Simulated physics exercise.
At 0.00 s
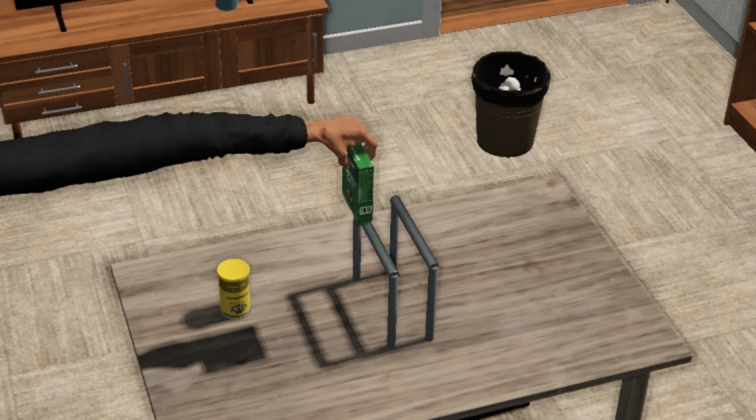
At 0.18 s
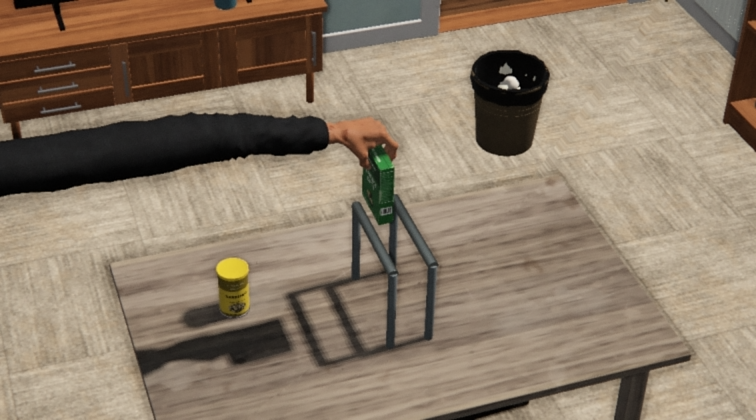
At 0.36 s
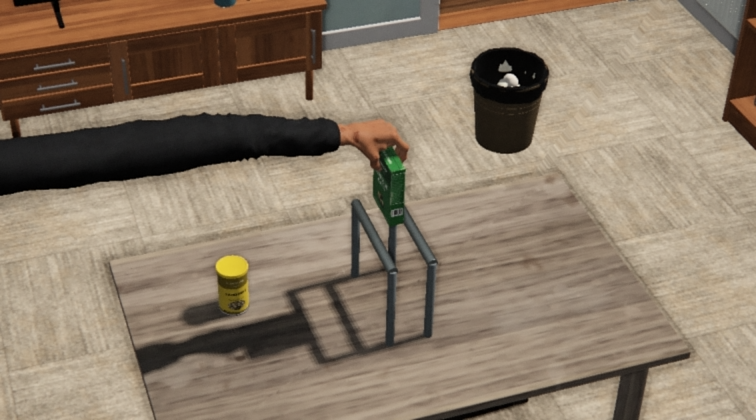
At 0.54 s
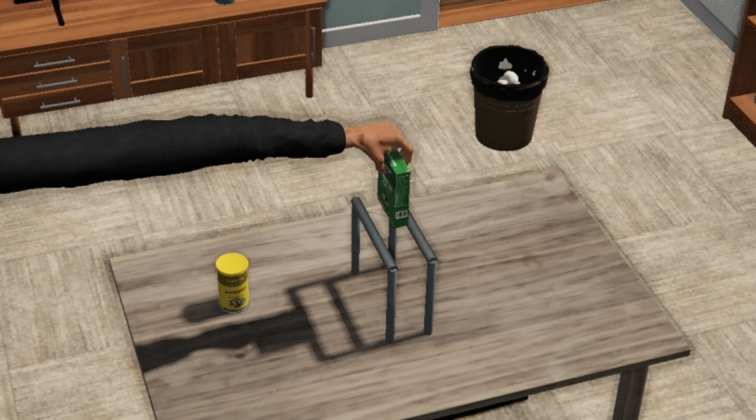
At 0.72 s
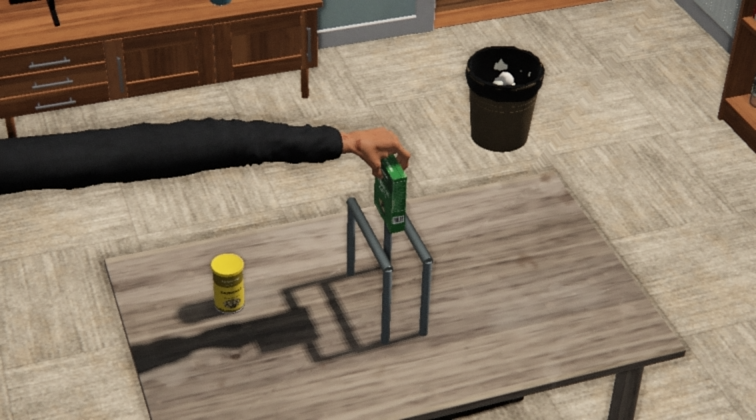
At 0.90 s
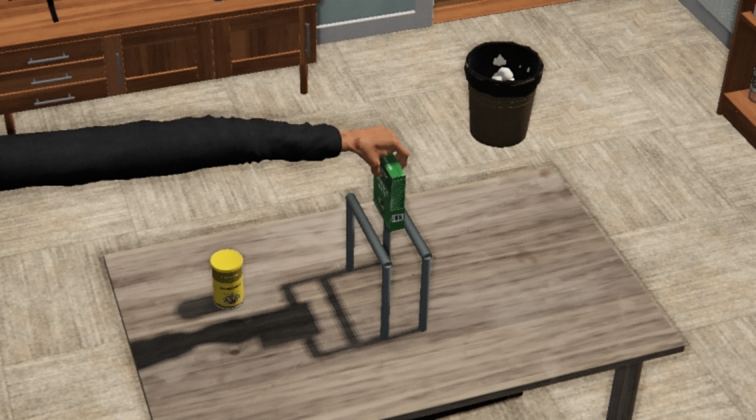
A green packet, held by a hand in a dark sleeve, moved a short way right above a metal stand on the table, then hovered over its gap while a yellow tin stood to the left.
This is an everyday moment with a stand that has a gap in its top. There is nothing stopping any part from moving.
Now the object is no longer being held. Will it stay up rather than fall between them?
No.
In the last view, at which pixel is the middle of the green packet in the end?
Near pixel (386, 274).
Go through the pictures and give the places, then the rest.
The first picture shows on its way; green packet (358, 180); yellow tin (234, 290).
The second picture shows on its way; green packet (378, 181); yellow tin (234, 289).
The third picture shows on its way; green packet (388, 183); yellow tin (233, 286).
The fourth picture shows on its way; green packet (393, 185); yellow tin (233, 284).
The fifth picture shows on its way; green packet (390, 190); yellow tin (228, 284).
The sixth picture shows poised above the slot; green packet (389, 188); yellow tin (228, 280).
After 1.20 s, green packet shifted well along near (387, 257).
After 1.30 s, green packet shifted well along near (386, 265).
In the end (2.2 s), moved from the start, green packet; yellow tin unmoved. At the end, from the last picture's camera, green packet near (386, 274). The packet drops through.
